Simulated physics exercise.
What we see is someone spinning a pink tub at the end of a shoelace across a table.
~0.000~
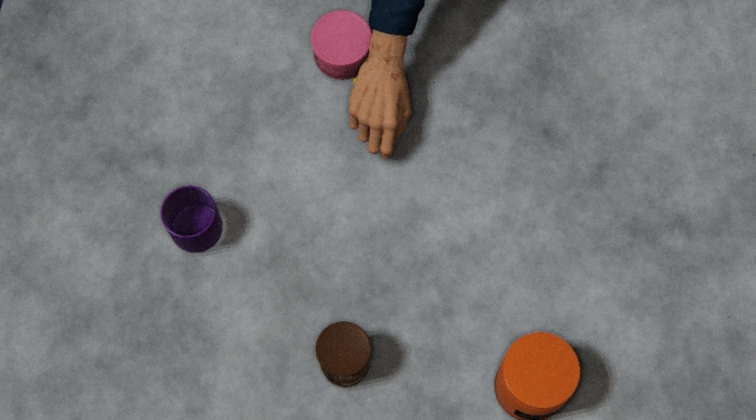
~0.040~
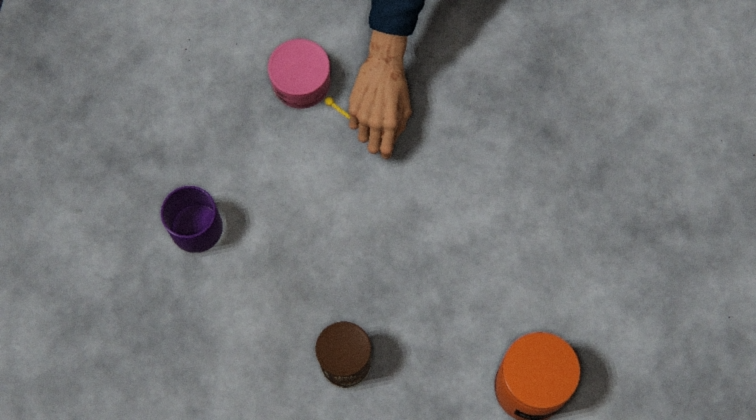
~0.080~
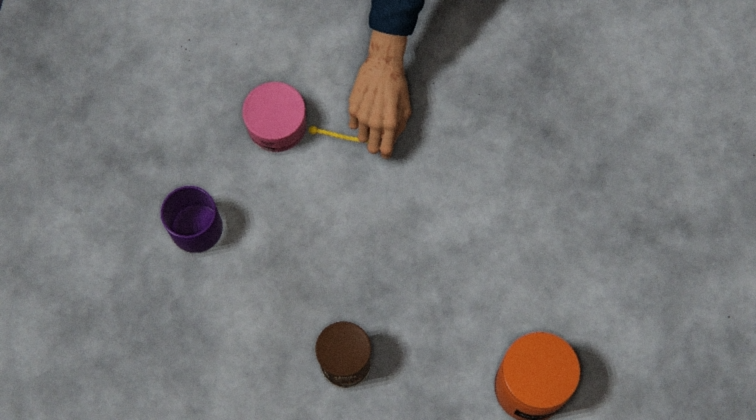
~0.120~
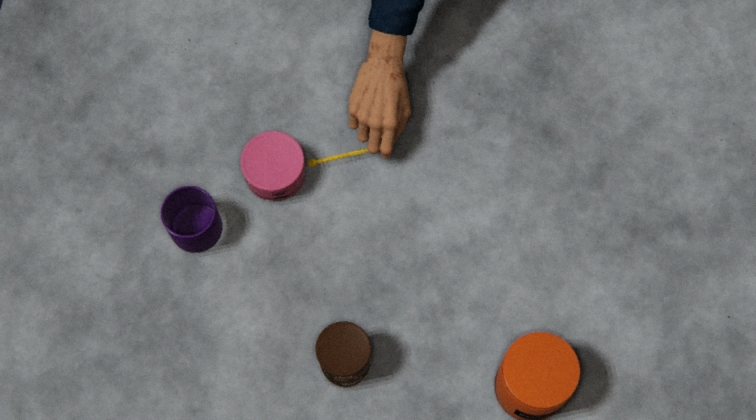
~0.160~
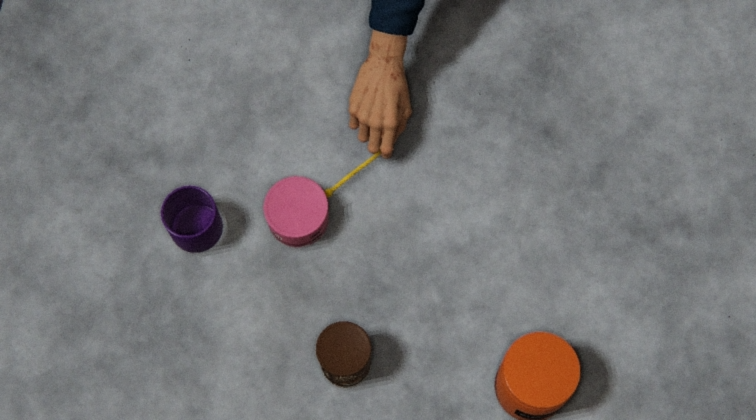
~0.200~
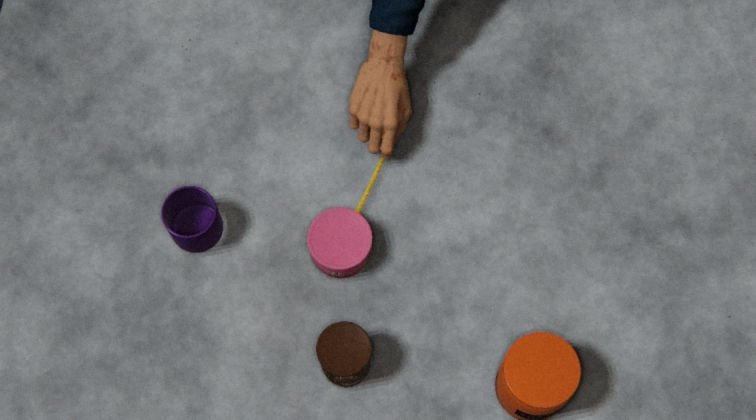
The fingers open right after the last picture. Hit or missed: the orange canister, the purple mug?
The orange canister escapes it, the purple mug stays untouched.
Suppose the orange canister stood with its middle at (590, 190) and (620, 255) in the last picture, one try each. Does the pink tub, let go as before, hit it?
At the first it is spared; at the second it is touched.
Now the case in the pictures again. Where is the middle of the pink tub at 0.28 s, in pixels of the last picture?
At about (444, 270).
After 0.28 s, tub near (444, 270).
After 0.40 s, tub near (577, 303).
In the end, tub off the table. The orange canister stays untouched and the purple mug remains clear.
